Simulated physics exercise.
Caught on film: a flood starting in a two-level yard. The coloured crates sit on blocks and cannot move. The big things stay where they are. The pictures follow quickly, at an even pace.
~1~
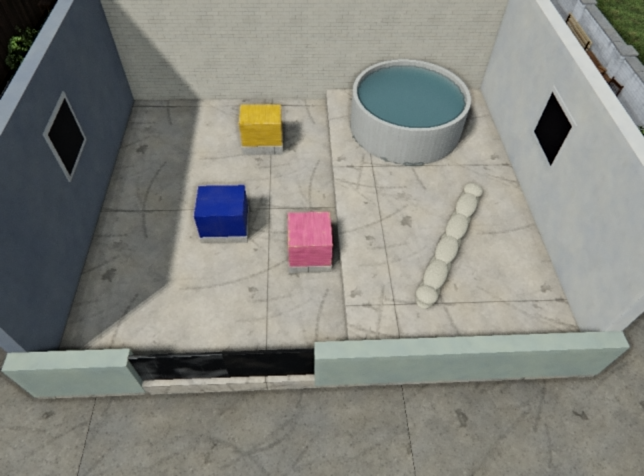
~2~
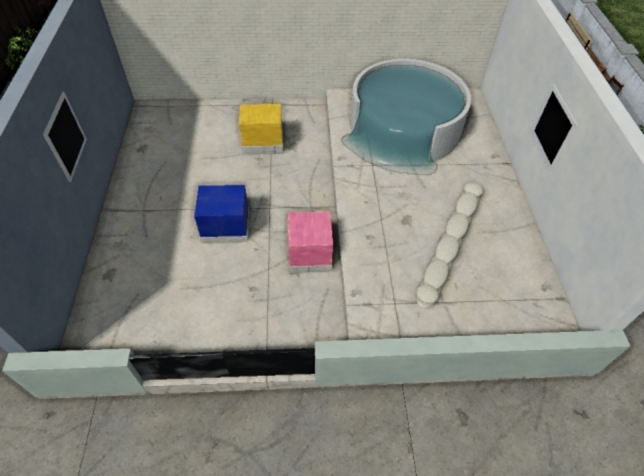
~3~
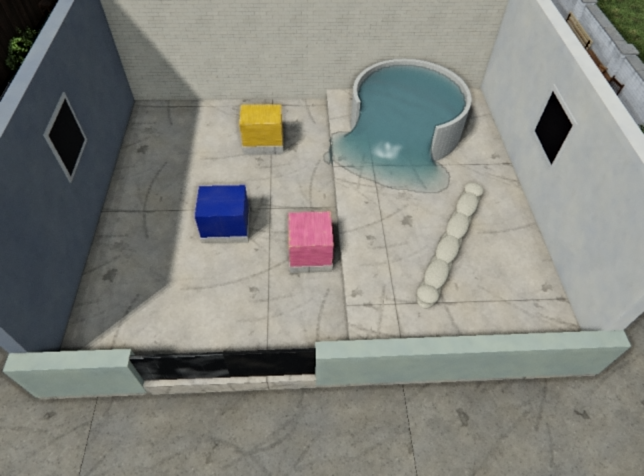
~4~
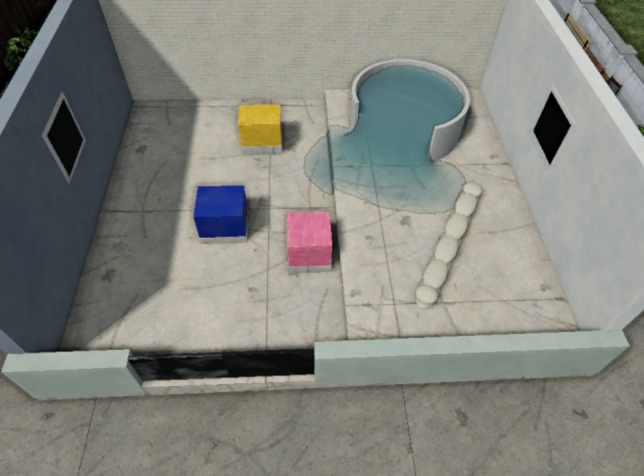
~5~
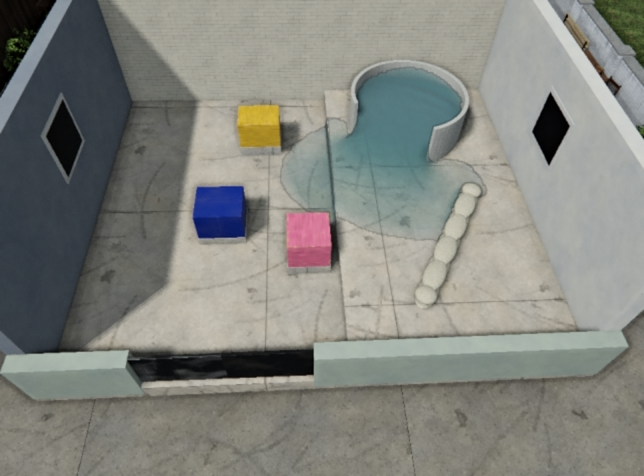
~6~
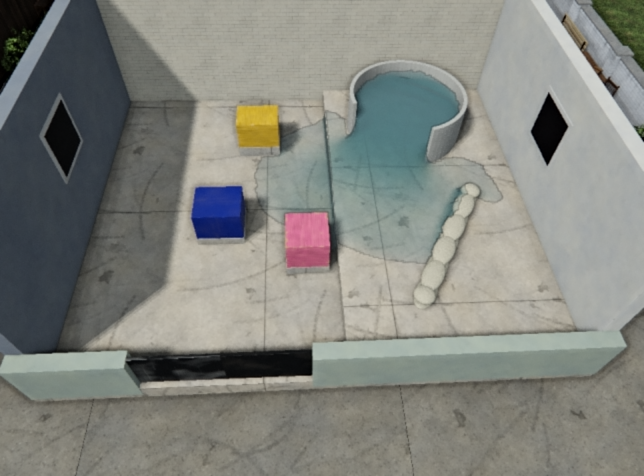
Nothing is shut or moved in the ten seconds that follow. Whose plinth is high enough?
The yellow crate escapes dry; the pink crate is wetted; the blue crate is wetted.
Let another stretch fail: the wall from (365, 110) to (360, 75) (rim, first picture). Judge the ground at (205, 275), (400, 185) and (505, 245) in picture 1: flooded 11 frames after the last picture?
One after the other: Not flooded, dry, free of water.
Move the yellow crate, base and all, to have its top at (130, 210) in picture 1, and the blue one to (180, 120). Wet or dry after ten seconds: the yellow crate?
My reading: The yellow one takes water.
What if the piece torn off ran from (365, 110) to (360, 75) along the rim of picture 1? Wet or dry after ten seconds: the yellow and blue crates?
Yellow takes water; blue is wetted.
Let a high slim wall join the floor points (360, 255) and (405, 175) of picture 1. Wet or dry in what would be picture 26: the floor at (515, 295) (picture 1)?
There: No water.
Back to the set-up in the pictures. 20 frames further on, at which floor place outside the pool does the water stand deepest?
At about (62, 375).
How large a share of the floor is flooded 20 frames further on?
About 65 per cent.
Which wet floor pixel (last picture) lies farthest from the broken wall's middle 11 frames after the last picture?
Close to (102, 373).
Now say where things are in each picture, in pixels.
The first picture shows the pool at (411, 96) is whole and still.
In the second picture, water pours out at (387, 147) and has run to (434, 163).
In the third picture, the front is at (443, 184), out from the gap at (387, 149).
In the fourth picture, water pours out at (385, 151) and has run to (459, 198).
In the fifth picture, water pours out at (385, 152) and has run to (438, 236).
In the sixth picture, water pours out at (383, 152) and has run to (264, 202).
A moment on, water covers 35 % of the floor; the yellow crate water round its plinth, the pink crate water round its plinth, the blue crate water round its plinth.
Next, water covers 50 % of the floor; the yellow crate water round its plinth, the pink crate water round its plinth, the blue crate water round its plinth.
Then, water covers 65 % of the floor; the yellow crate water round its plinth, the pink crate water round its plinth, the blue crate water round its plinth.
Later, water covers 85 % of the floor; the yellow crate water round its plinth, the pink crate water round its plinth, the blue crate water round its plinth.
In the end, water covers 95 % of the floor; the yellow crate stayed above the water, the pink crate was topped, the blue crate was topped.
